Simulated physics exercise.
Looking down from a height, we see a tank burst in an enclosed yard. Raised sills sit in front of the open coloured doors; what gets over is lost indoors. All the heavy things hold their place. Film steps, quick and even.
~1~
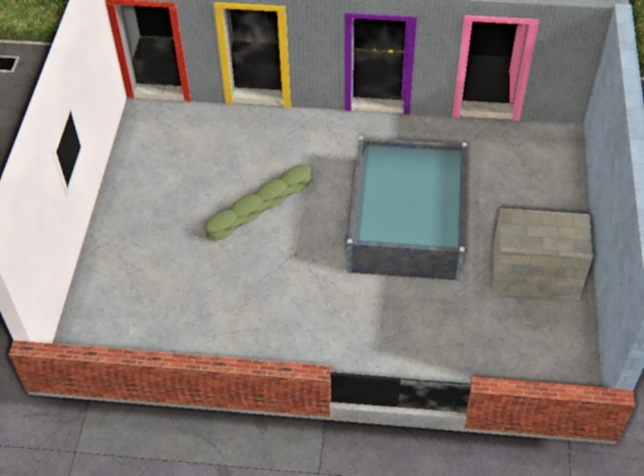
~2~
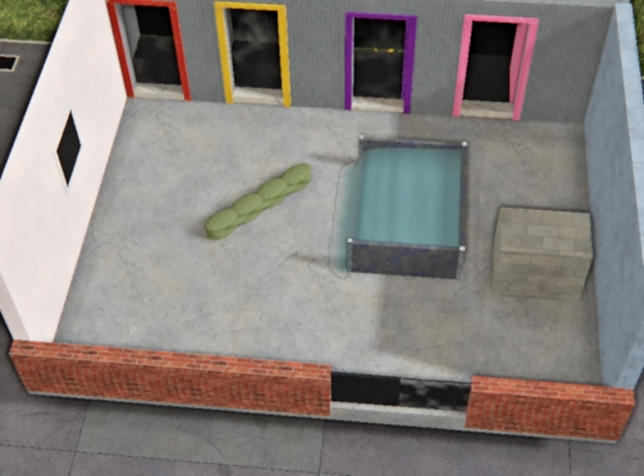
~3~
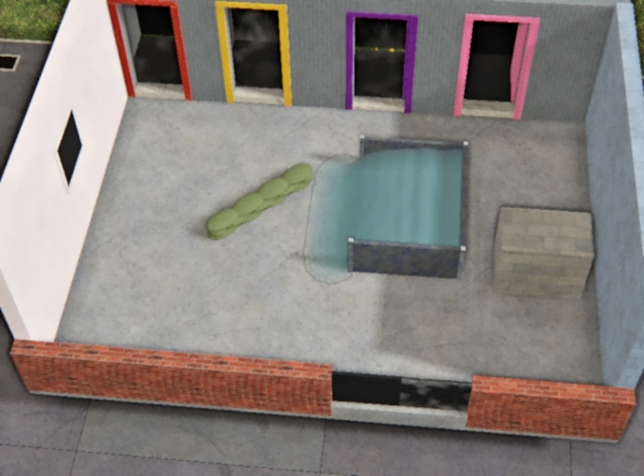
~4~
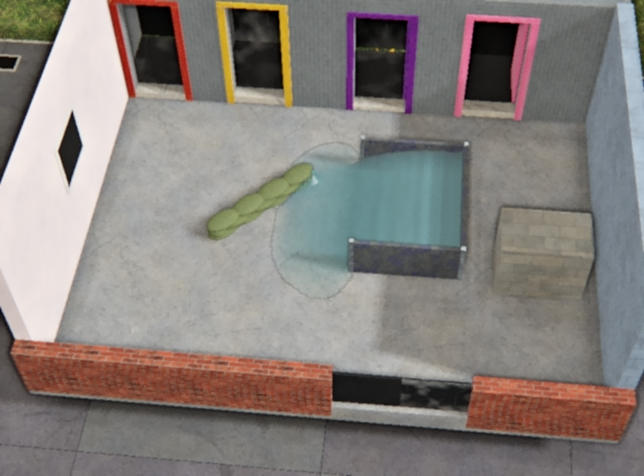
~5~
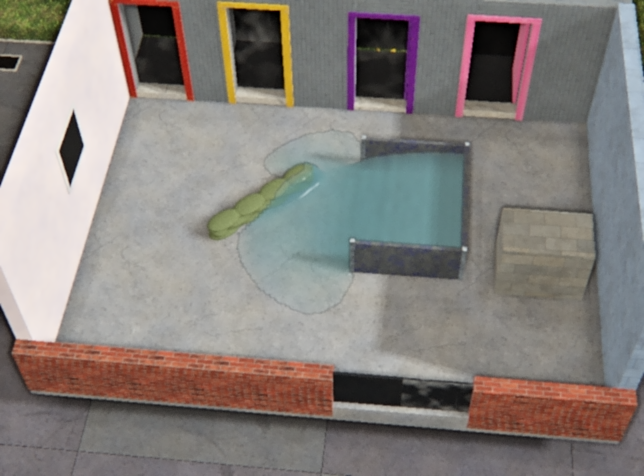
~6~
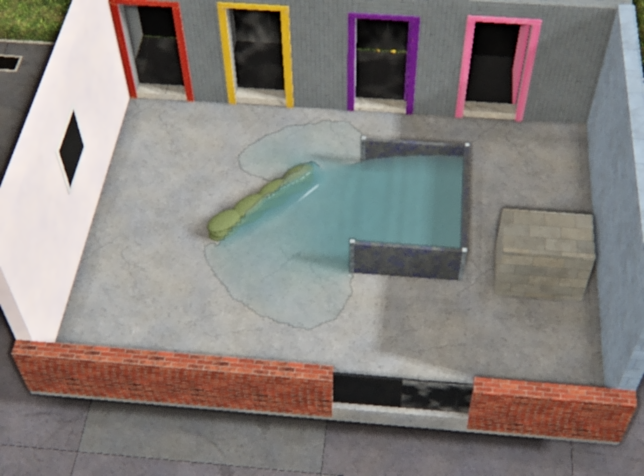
At first, still water fills an open tank in a walled yard with red, yellow, purple and pink doorways. Then the tank's left side gives way and water pours out leftward across the floor, reaching a green hedge and spreading around both ends of it in a thin, widening sheet.
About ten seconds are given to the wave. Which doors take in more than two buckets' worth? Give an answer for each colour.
The yellow door does not; the purple door does not; the pink door does not; the red door does not.
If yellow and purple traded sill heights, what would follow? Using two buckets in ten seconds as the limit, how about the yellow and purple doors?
Door by door, the yellow one admits more and the purple one admits less.
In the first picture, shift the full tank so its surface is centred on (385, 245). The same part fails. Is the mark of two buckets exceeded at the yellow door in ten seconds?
I'd say the yellow door remains below.
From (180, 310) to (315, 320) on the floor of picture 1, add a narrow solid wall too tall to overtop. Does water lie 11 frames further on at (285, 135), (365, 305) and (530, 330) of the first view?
Log, spots one to three: Swamped; spared; spared.
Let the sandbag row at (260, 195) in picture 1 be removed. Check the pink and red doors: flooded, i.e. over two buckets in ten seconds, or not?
My reading: Pink lets less in; red passes that mark.
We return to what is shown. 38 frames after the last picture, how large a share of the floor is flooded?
The answer is around 70 per cent.
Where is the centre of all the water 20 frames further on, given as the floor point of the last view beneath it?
Around pixel (223, 252) of the last picture.
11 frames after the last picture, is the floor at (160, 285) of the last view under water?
My call: Swamped.
A moment on, water covers 30 % of the floor; the yellow door wet at the sill, nothing in, the purple door not reached, the pink door not reached, the red door not reached.
Next, water covers 40 % of the floor; the yellow door wet at the sill, nothing in, the purple door not reached, the pink door not reached, the red door wet at the sill, nothing in.
Then, water covers 50 % of the floor; the yellow door under two buckets in, the purple door wet at the sill, nothing in, the pink door not reached, the red door under two buckets in.
Later, water covers 70 % of the floor; the yellow door under two buckets in, the purple door wet at the sill, nothing in, the pink door wet at the sill, nothing in, the red door under two buckets in.
In the end, water covers 95 % of the floor; the yellow door under two buckets in, the purple door under two buckets in, the pink door wet at the sill, nothing in, the red door under two buckets in.
